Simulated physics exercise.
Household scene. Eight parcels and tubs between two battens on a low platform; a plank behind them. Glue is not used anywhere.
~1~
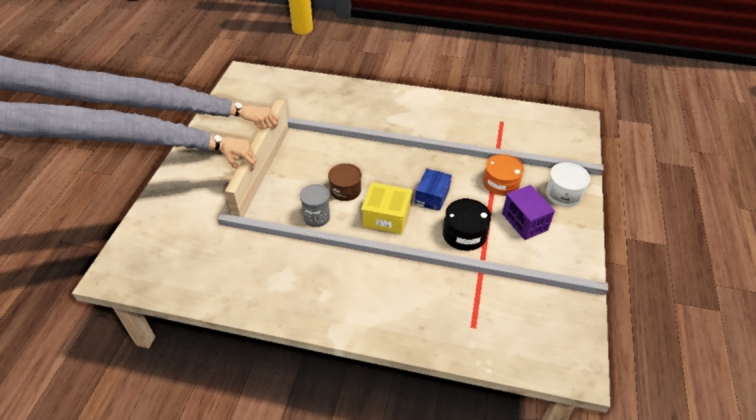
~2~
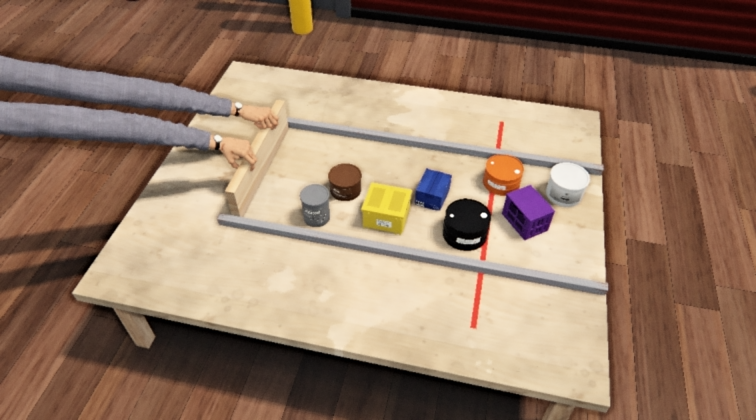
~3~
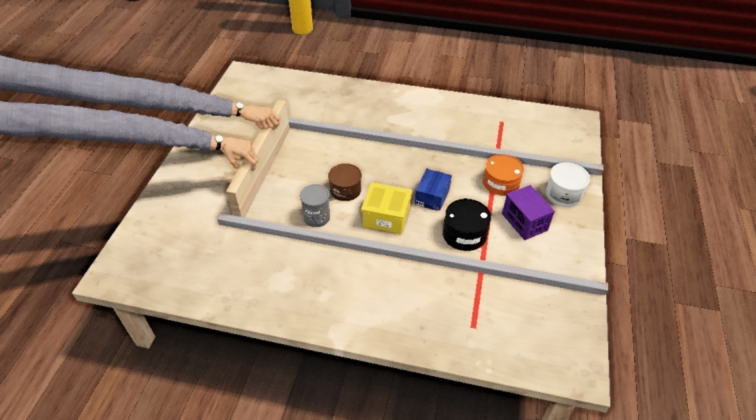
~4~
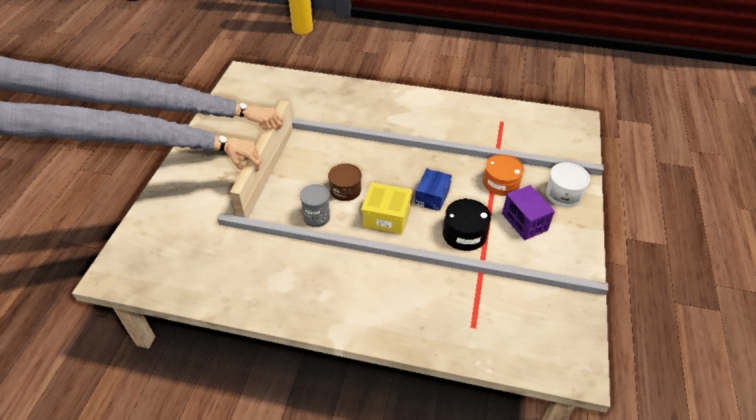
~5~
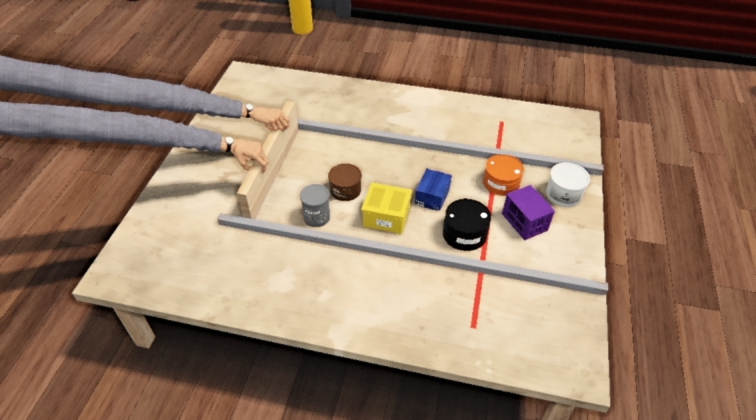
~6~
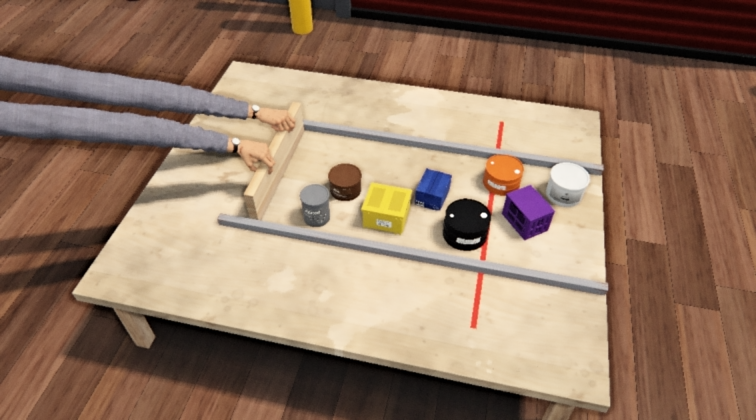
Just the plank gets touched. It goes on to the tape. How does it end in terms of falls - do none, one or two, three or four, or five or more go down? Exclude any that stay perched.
My prediction is no fallers.
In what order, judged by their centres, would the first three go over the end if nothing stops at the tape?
It goes the black canister, after that the white pail, and finally the purple crate.
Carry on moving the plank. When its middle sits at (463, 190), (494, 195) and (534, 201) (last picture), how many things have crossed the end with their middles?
Respectively, 0, 0 and 1.
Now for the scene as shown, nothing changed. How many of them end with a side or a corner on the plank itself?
3.
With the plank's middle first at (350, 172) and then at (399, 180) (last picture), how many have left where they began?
At first I count 3, and then 5.
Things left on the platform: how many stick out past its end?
I'd say 0 of them.
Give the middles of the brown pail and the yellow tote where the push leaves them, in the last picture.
The brown pail finishes at (508, 211); the yellow tote finishes at (534, 234).
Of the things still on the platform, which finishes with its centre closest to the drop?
Foremost: The black canister.
Soon after, none off yet; white pail at rest near (567, 185); purple crate at rest near (528, 212); orange canister at rest near (503, 175).
In the end, the number that fall off is zero.
